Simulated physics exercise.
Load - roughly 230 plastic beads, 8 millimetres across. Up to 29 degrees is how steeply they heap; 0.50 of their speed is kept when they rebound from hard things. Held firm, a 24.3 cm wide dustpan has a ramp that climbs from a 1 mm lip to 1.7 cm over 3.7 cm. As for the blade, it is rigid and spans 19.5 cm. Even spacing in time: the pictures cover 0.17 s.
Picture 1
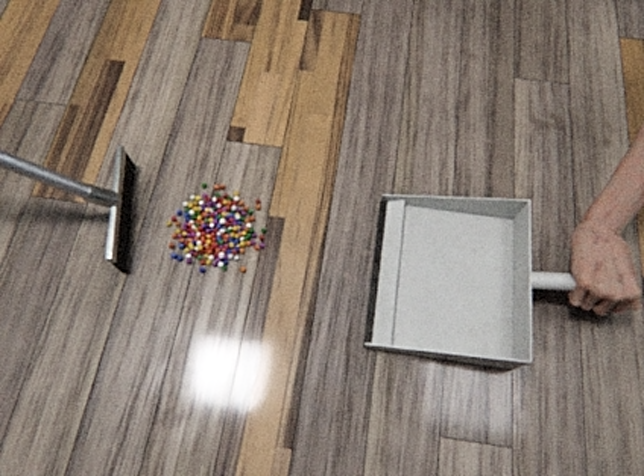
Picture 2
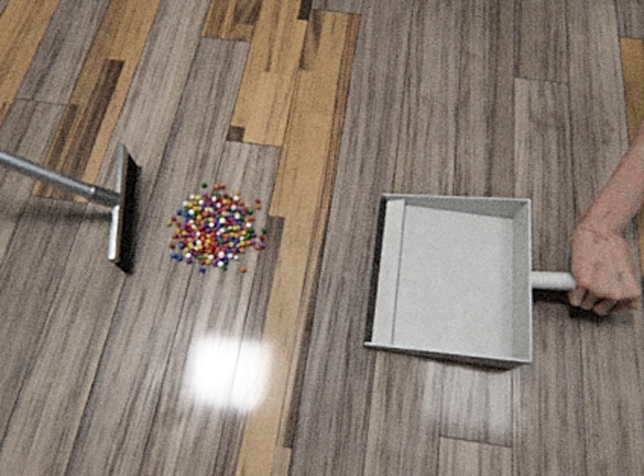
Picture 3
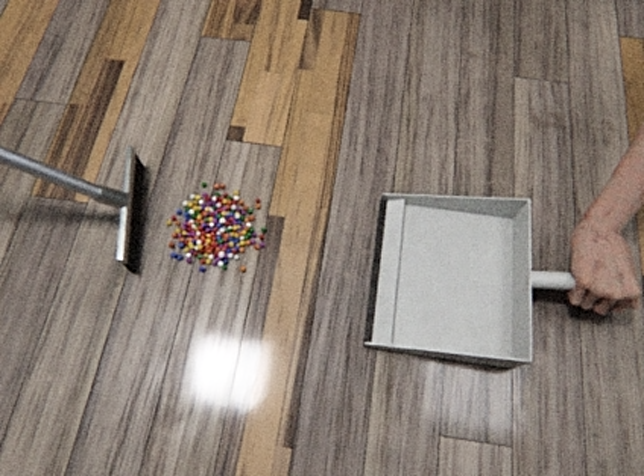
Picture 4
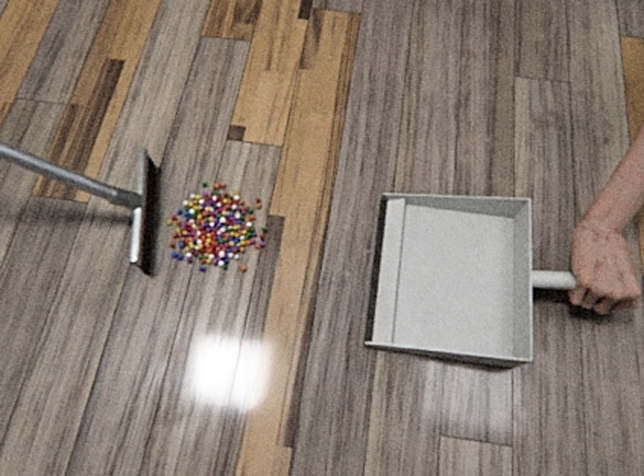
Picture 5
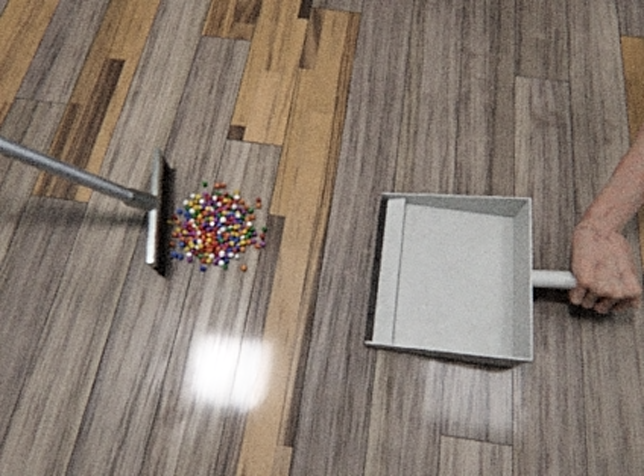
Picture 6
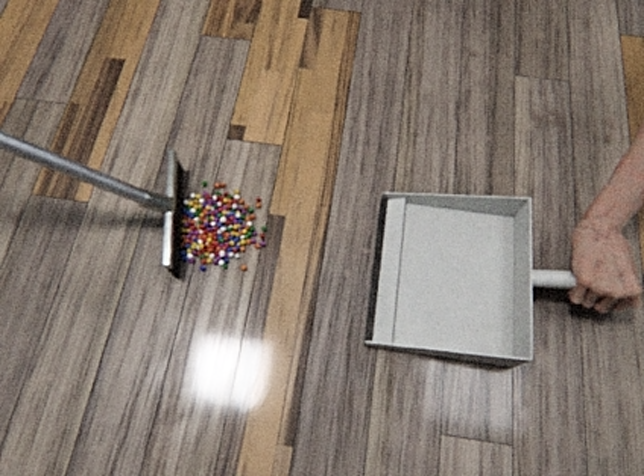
A hand held a light grey dustpan still on a wood floor while a squeegee-like blade slid right from the left side, reaching a small pile of colorful beads and nudging its near edge.
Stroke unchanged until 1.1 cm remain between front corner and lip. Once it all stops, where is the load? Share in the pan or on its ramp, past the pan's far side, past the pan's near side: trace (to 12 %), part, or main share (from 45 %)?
Pan part, far side part, near side trace.
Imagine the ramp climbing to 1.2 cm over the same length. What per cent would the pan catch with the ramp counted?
Roughly 30 per cent.
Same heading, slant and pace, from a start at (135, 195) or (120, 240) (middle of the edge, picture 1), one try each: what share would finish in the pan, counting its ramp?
The two tries give some 20 % and some 20 %.
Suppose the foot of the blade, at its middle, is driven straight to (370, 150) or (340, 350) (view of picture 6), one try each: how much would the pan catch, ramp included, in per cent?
Roughly 0 % and 5 %.
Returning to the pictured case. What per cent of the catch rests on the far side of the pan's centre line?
I'd put it at around 80 per cent.
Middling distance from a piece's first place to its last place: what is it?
I'd say near 26 cm.
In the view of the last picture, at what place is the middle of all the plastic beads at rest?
Look around (374, 234) in the last picture.
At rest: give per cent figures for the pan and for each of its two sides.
Final, in %: Pan 20, far side 25, near side 5.
Then, 0.21 s after the last picture, middle of the blade 17 cm from the lip; 0 % over the lip, far side 10 %, near side 0 %.
Then, 0.35 s after the last picture, middle of the blade 8 cm from the lip; 0 % over the lip, far side 20 %, near side 0 %.
Then, 0.63 s after the last picture, middle of the blade 3 cm from the lip; 25 % over the lip, far side 25 %, near side 5 %.
In the end, pan 20 %, far side 25 %, near side 5 %, in front of the lip or behind the blade 50 %.
